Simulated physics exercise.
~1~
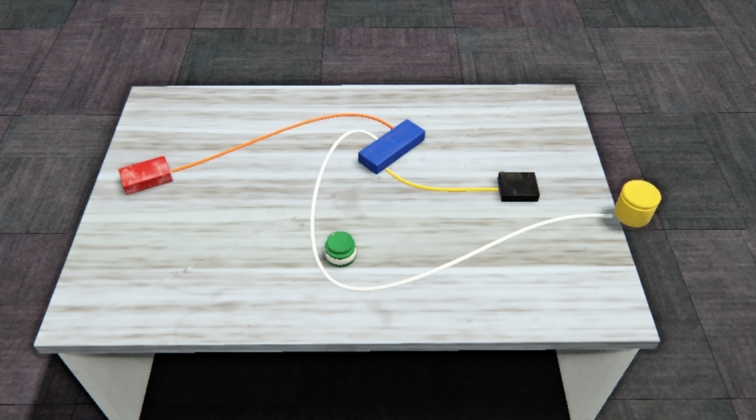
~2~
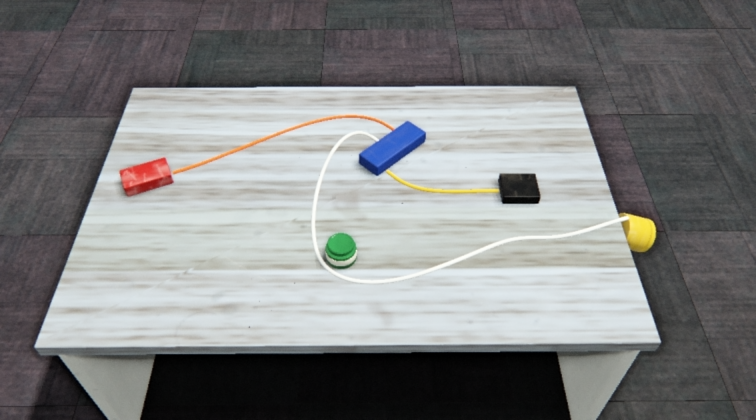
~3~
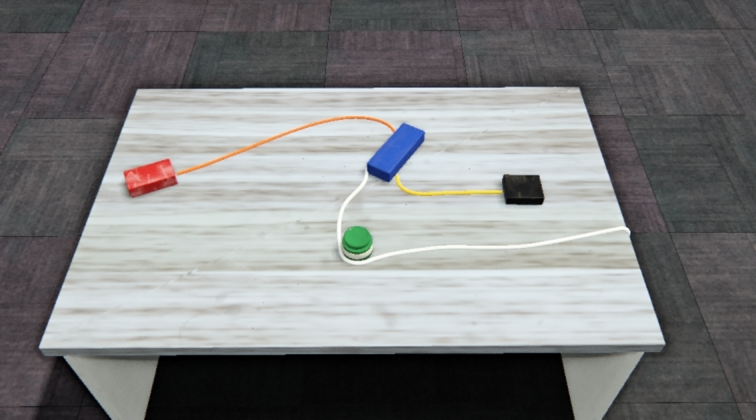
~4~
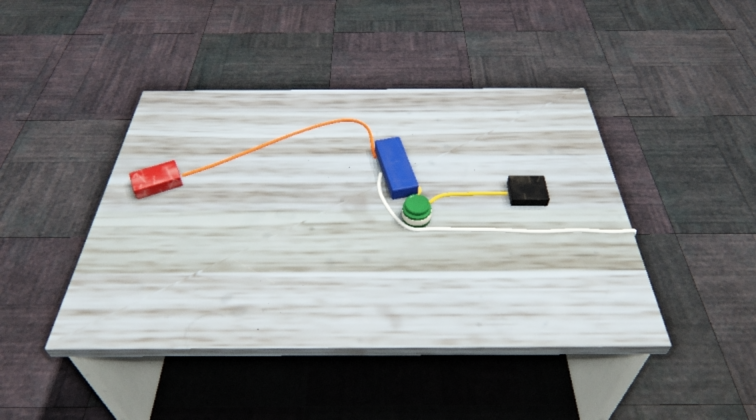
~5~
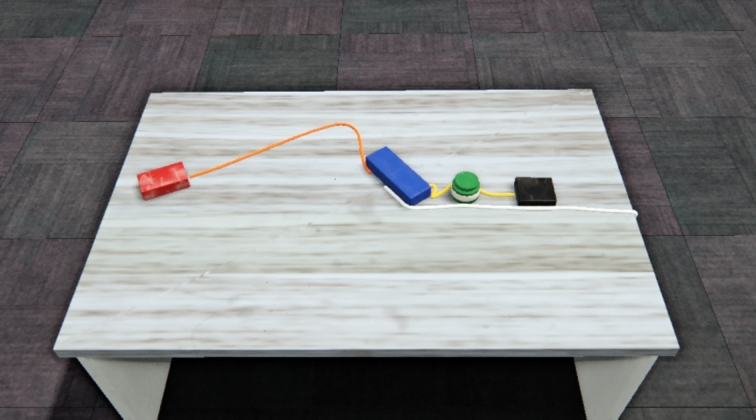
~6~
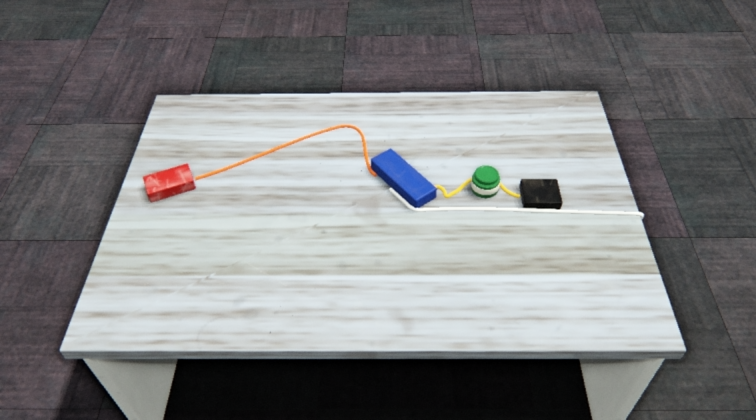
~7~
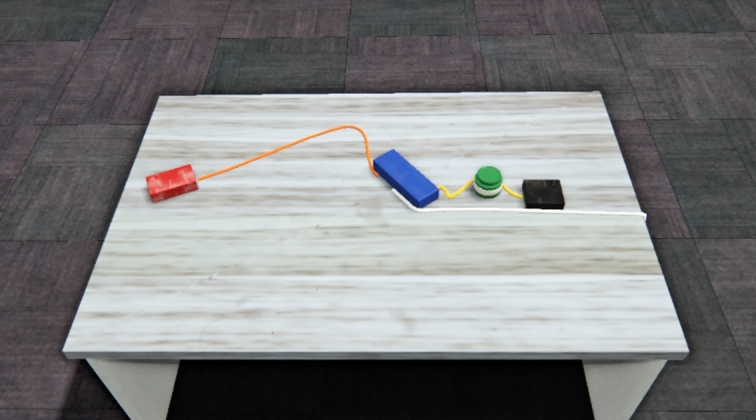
The yellow cylinder drops off the right edge, its white cable dragging the green jar and blue strip.
